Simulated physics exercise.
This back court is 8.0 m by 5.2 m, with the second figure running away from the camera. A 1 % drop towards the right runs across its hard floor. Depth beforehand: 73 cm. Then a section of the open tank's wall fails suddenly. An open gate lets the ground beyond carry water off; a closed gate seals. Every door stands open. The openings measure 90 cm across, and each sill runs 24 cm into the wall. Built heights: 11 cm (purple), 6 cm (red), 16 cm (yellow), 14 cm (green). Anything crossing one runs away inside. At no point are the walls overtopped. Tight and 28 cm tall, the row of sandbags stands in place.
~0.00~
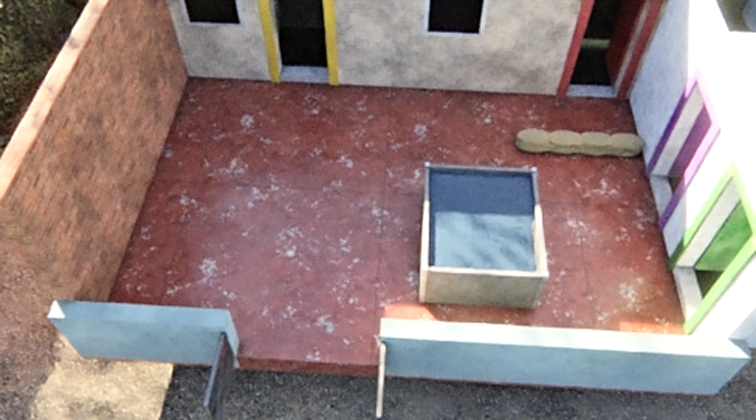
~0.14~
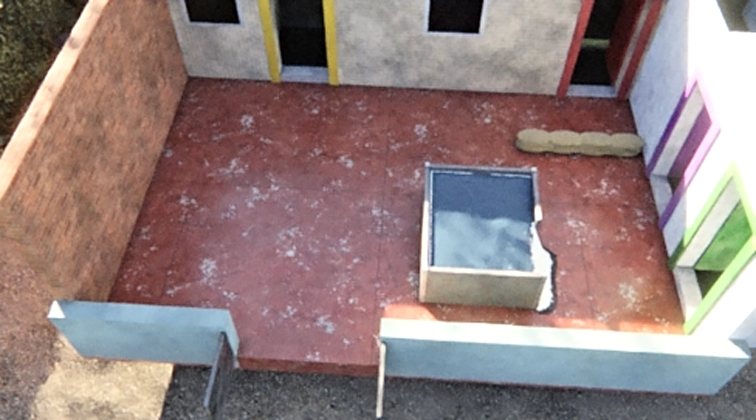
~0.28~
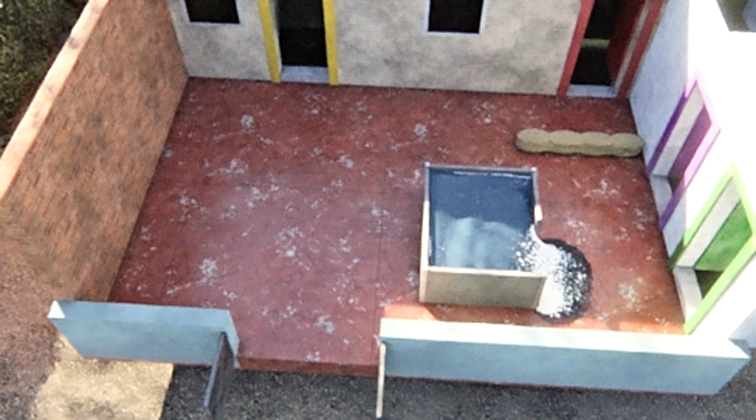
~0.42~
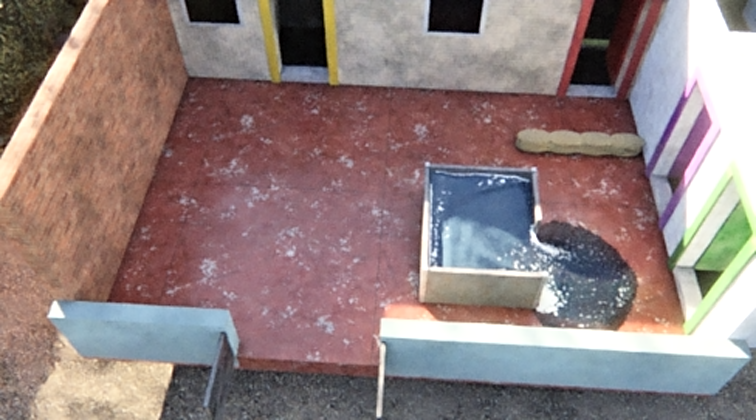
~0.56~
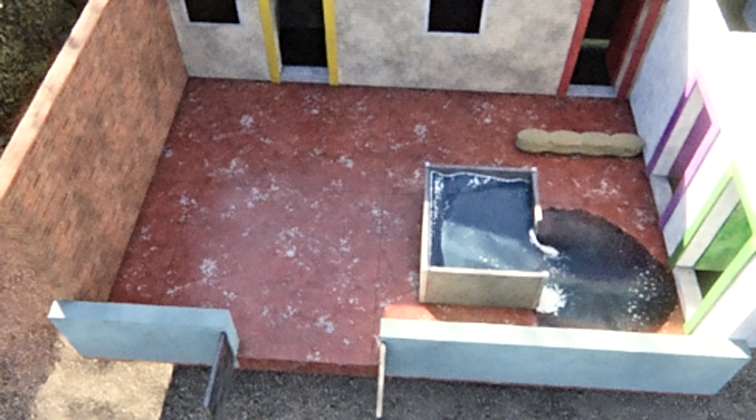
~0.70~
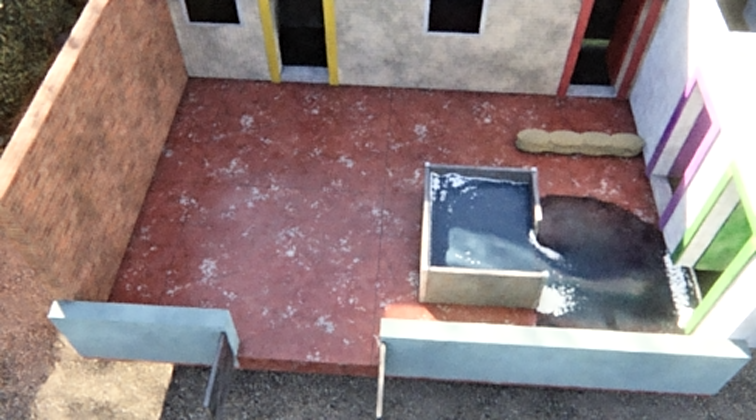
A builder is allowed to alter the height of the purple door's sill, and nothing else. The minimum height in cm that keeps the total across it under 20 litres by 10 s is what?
It is close to 11.5 cm.
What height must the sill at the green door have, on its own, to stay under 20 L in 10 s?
Green: Roughly 33 cm.
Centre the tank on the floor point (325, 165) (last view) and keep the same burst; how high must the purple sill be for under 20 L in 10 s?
Then roughly 16 cm.
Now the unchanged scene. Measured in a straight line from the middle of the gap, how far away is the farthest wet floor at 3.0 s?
Roughly 4.4 metres.
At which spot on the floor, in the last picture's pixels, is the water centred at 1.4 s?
Centre estimate: (529, 265) px, approximately.
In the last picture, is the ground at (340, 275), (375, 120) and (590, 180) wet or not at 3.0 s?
So the three spots come out spared, spared, swamped, in that order.
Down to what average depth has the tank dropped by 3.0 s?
About 26 centimetres on average.
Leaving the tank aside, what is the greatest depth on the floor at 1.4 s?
It gets to close to 48 centimetres there.
After 1.4 s water covers 15 % of the floor, deepest (48 cm) near (692, 368); 14 cm at the purple door, 1 litre in over its 11 cm sill.
After 3.0 s water covers 20 % of the floor, deepest (26 cm) near (683, 331); 12 cm at the purple door, 8 litres in over its 11 cm sill.
After 10.0 s water covers 90 % of the floor, deepest (10 cm) near (631, 163); 9 cm at the purple door, 22 litres in over its 11 cm sill.
At the purple door as built, the water arrived by 1.0 s and peaked near 14 cm at 1.6 s.
With a sill of 10.5 cm, 27 litres would have come in within the 10 s; with 12.5 cm, 12 litres. So under 20 litres takes about 11.5 cm.
